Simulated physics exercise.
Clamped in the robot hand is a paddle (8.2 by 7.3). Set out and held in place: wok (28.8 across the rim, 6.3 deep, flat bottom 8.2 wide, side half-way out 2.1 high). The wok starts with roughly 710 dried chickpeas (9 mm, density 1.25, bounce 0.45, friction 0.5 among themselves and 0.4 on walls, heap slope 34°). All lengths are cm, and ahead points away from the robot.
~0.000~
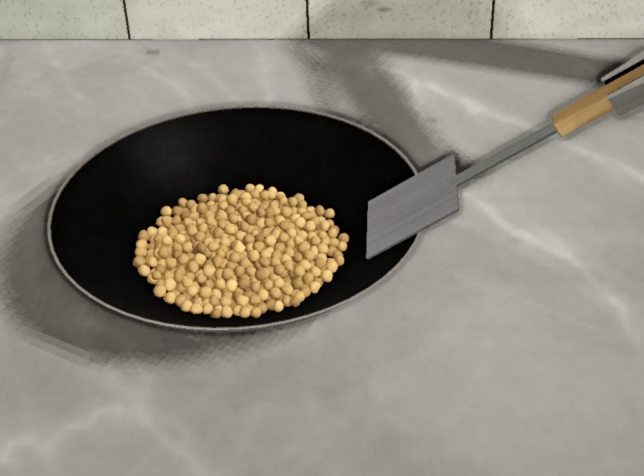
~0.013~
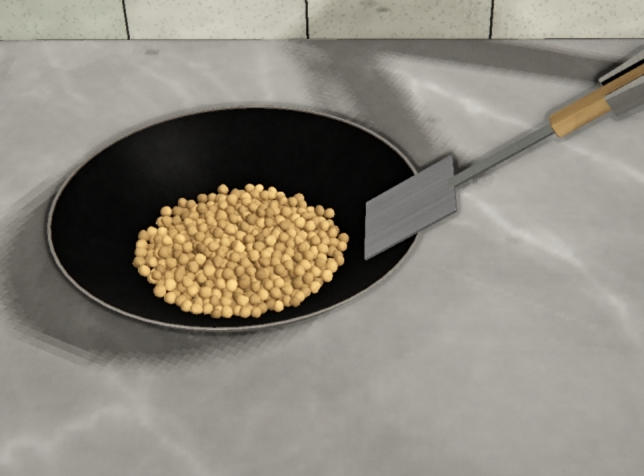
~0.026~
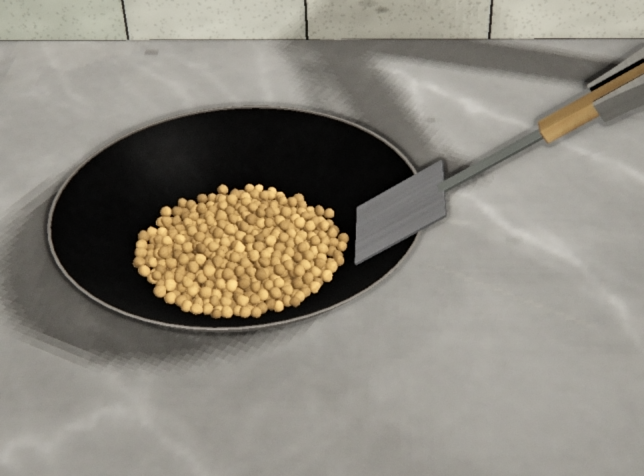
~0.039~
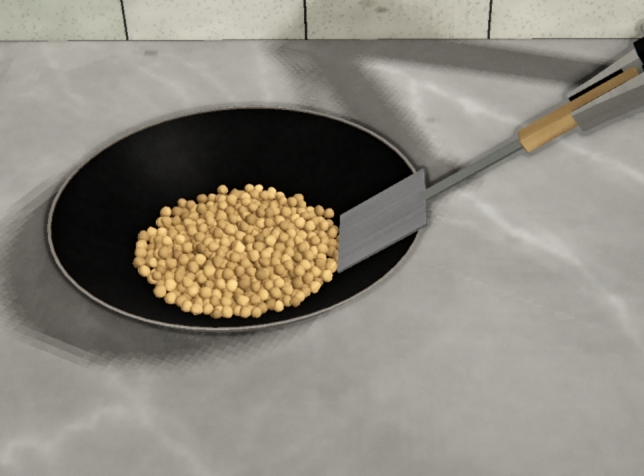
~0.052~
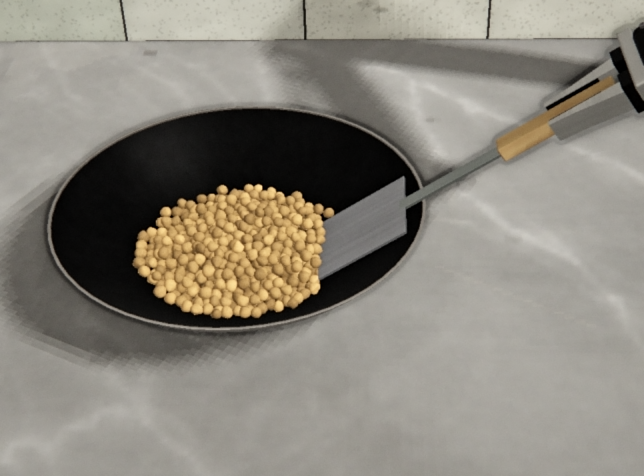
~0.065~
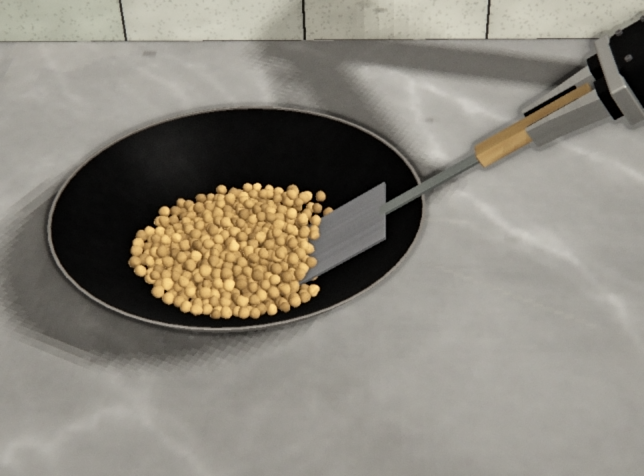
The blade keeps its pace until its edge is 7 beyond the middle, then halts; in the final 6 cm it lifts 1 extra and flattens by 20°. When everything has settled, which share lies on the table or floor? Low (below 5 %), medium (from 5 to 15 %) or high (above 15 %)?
Answer: Medium; from 5 to 15 % of the dried chickpeas finish on the table or floor.
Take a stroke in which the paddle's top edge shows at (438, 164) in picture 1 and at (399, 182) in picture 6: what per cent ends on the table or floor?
Some 0 per cent.
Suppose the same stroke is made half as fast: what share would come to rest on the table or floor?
In that case some 0 per cent.
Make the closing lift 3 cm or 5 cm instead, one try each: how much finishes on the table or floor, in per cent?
About 25 and 20 per cent.
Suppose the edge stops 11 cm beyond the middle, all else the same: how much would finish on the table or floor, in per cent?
Then about 40 per cent.
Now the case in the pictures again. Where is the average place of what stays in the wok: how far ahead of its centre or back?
About 5.5 cm ahead.
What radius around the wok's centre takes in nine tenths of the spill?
Roughly 35 cm.
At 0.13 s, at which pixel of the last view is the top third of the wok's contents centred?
Near (192, 232).
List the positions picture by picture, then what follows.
Paddle top edge at (456, 181), sloping 35°; upper third of the load around (241, 240), from x 140 to 345, top at y 190; 707 in the wok, in the first picture.
Paddle top edge at (454, 182), sloping 35°; upper third of the load around (240, 240), from x 140 to 345, top at y 190, in the second picture.
Paddle top edge at (444, 187), sloping 35°; upper third of the load around (240, 240), from x 140 to 345, top at y 190, in the third picture.
Paddle top edge at (426, 196), sloping 35°; upper third of the load around (240, 241), from x 140 to 340, top at y 190, in the fourth picture.
Paddle top edge at (405, 204), sloping 35°; upper third of the load around (243, 240), from x 140 to 335, top at y 190, in the fifth picture.
Paddle top edge at (385, 210), sloping 35°; upper third of the load around (242, 238), from x 135 to 335, top at y 190; 707 in the wok, in the sixth picture.
By 0.10 s, sloping 35°, highest piece 7 above the table; 707 in the wok.
By 0.13 s, sloping 29°, highest piece 8 above the table; 707 in the wok.
By 0.34 s, sloping 15°, highest piece 8 above the table; 652 in the wok, 23 on the table or floor, 32 on the blade or in flight.
By 1.39 s, sloping 15°, highest piece 7 above the table; 650 in the wok, 57 on the table or floor.
Final count, 650 in the wok, 57 on the table or floor. That is 8 % on the table or floor.
